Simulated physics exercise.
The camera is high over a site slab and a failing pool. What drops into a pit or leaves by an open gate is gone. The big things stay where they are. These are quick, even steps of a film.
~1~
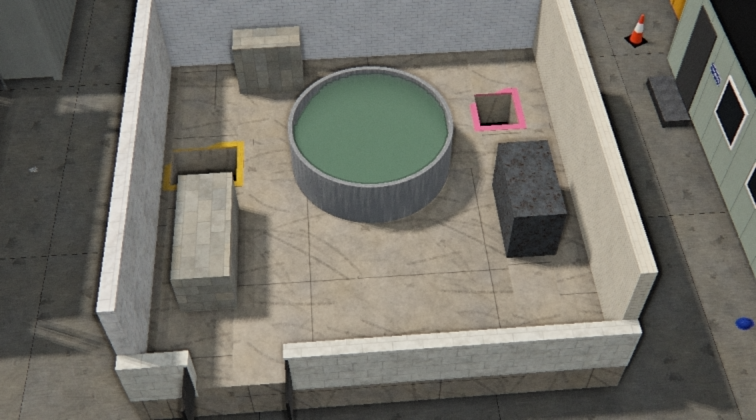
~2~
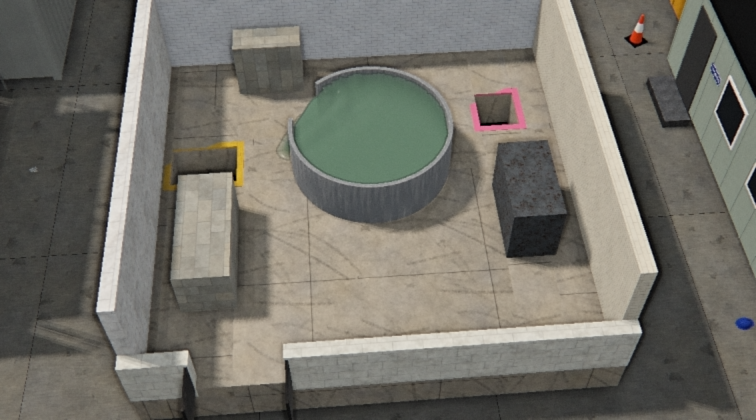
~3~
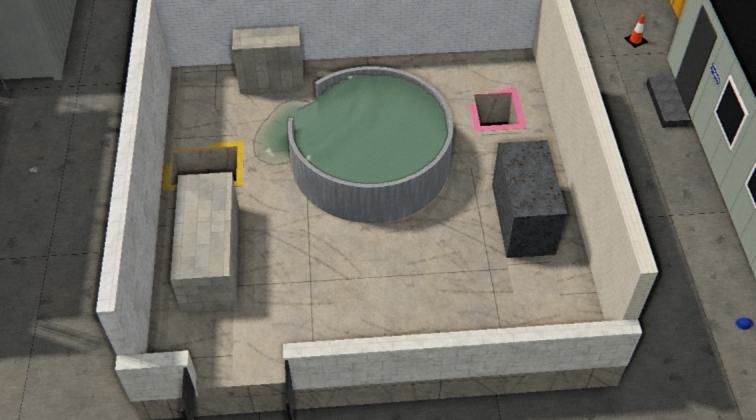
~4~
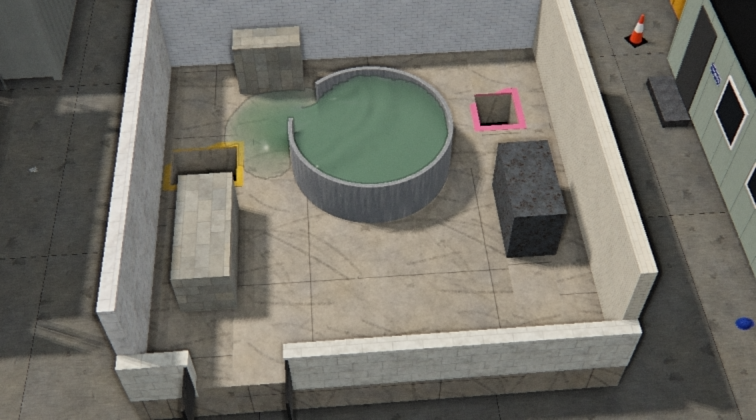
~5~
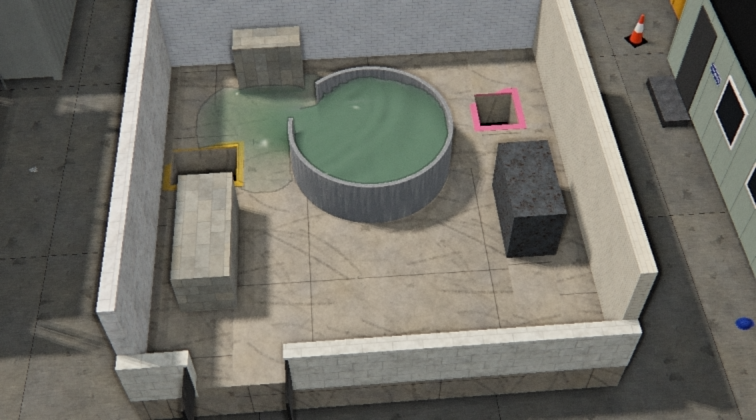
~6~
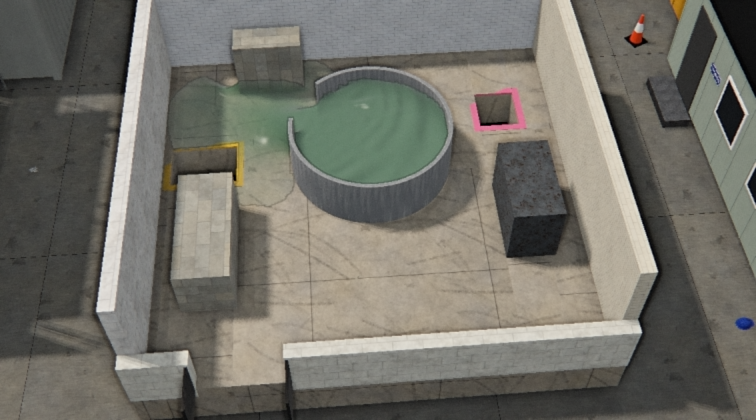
Green water pours from a gap in the round tank and spreads left across the slab.
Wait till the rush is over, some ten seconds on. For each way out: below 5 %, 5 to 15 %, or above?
One by one: The gate takes less than 5 %; the pink pit takes between 5 and 15 %; the yellow pit takes more than 15 %.
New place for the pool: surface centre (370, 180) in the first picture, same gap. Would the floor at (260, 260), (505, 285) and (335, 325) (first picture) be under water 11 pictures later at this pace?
In turn: Flooded, not flooded, free of water.
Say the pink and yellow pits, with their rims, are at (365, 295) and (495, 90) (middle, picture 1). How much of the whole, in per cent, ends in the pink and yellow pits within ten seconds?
Parts in a hundred: Pink 8, yellow 12.
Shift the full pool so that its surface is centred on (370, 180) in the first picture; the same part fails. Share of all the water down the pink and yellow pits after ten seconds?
In per cent: Pink 4, yellow 50.
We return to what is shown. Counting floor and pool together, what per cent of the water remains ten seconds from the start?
Some 48 per cent.
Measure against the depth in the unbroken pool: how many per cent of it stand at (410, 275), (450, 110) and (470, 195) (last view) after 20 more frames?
In turn 0, 4 and 0 in a hundred.
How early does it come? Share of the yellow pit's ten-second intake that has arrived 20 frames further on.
Some 35 per cent.
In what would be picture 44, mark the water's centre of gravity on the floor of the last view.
I would point to (335, 138).
A moment on, water covers 20 % of the floor; the gate 0 %, the pink pit 0 %, the yellow pit 3 %.
Next, water covers 25 % of the floor; the gate 0 %, the pink pit 0 %, the yellow pit 7 %.
Then, water covers 35 % of the floor; the gate 0 %, the pink pit 0 %, the yellow pit 15 %.
Later, water covers 50 % of the floor; the gate 0 %, the pink pit 3 %, the yellow pit 30 %.
In the end, water covers 60 % of the floor; the gate 0 %, the pink pit 7 %, the yellow pit 44 %.
